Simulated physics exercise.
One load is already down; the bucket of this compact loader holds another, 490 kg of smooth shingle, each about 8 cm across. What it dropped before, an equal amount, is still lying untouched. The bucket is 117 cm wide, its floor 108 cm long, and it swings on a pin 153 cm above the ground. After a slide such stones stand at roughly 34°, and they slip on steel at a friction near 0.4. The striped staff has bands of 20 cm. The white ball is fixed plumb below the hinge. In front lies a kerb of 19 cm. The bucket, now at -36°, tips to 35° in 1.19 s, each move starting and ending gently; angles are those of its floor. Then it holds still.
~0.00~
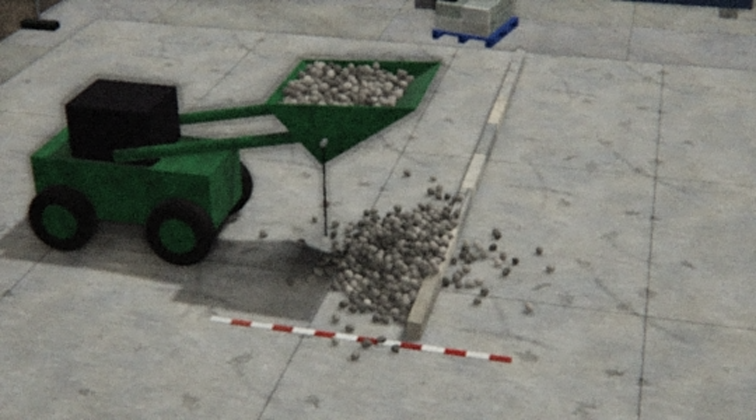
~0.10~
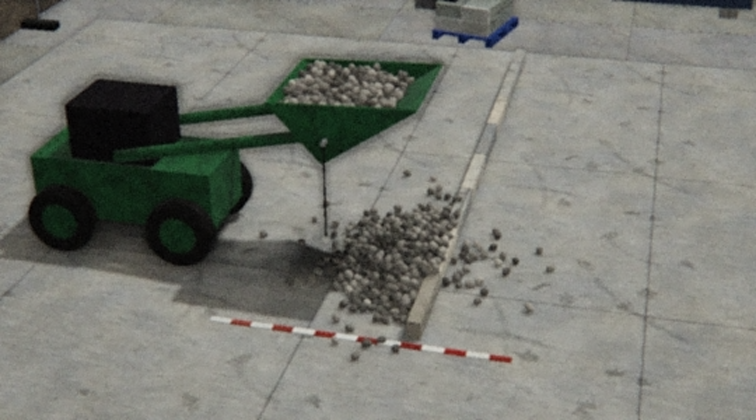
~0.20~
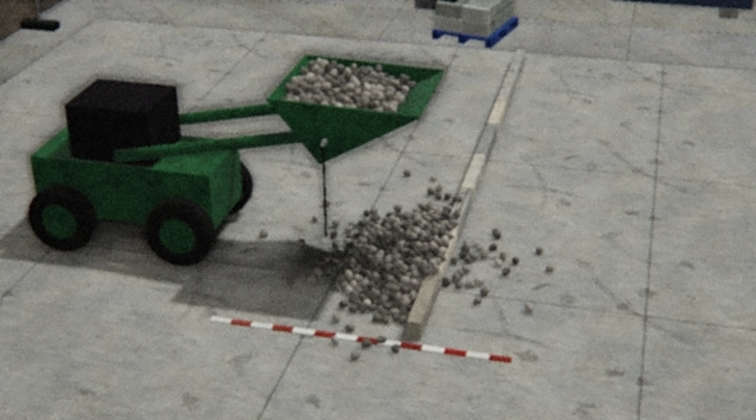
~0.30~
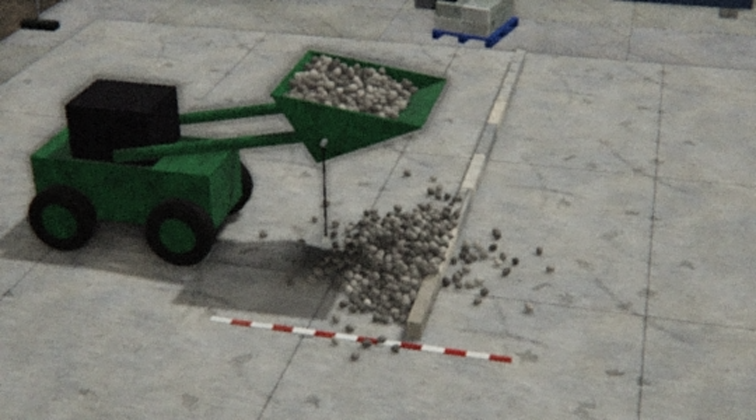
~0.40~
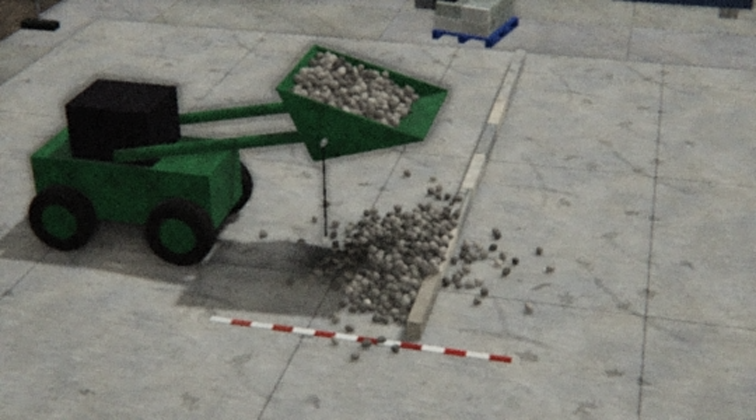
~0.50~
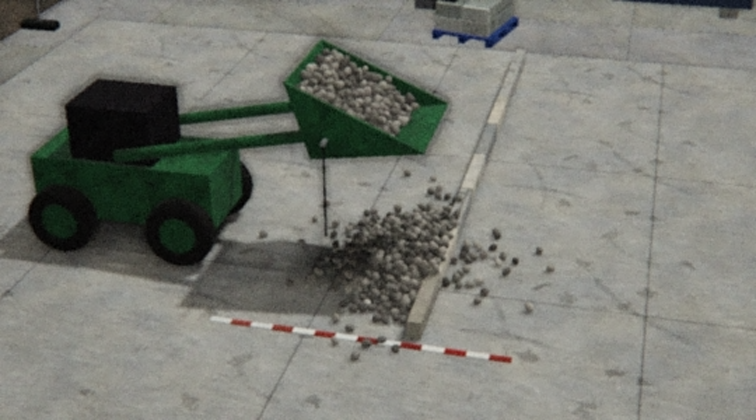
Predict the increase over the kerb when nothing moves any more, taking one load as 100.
Some 91 per cent is added.
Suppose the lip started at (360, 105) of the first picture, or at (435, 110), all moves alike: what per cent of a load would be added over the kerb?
Near 25 per cent from the first place, 100 from the second.
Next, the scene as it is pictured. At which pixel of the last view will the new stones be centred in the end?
Around (496, 269).
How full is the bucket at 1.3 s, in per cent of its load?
About 65 per cent.
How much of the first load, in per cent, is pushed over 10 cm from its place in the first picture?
About 5 per cent.
After 0.9 s the floor is at 24°; in per cent of one load, 100 in the bucket, 95 on this side of the kerb, 5 over the kerb; the foremost stones are at (516, 271).
After 1.3 s the floor is at 35°; in per cent of one load, 67 in the bucket, 126 on this side of the kerb, 7 over the kerb; the foremost stones are at (516, 271).
After 1.6 s the floor is at 35°; in per cent of one load, 19 in the bucket, 127 on this side of the kerb, 53 over the kerb; the foremost stones are at (533, 268).
After 4.4 s the floor is at 35°; in per cent of one load, 0 in the bucket, 104 on this side of the kerb, 95 over the kerb; the foremost stones are at (709, 326). Net gain over the kerb, 91.
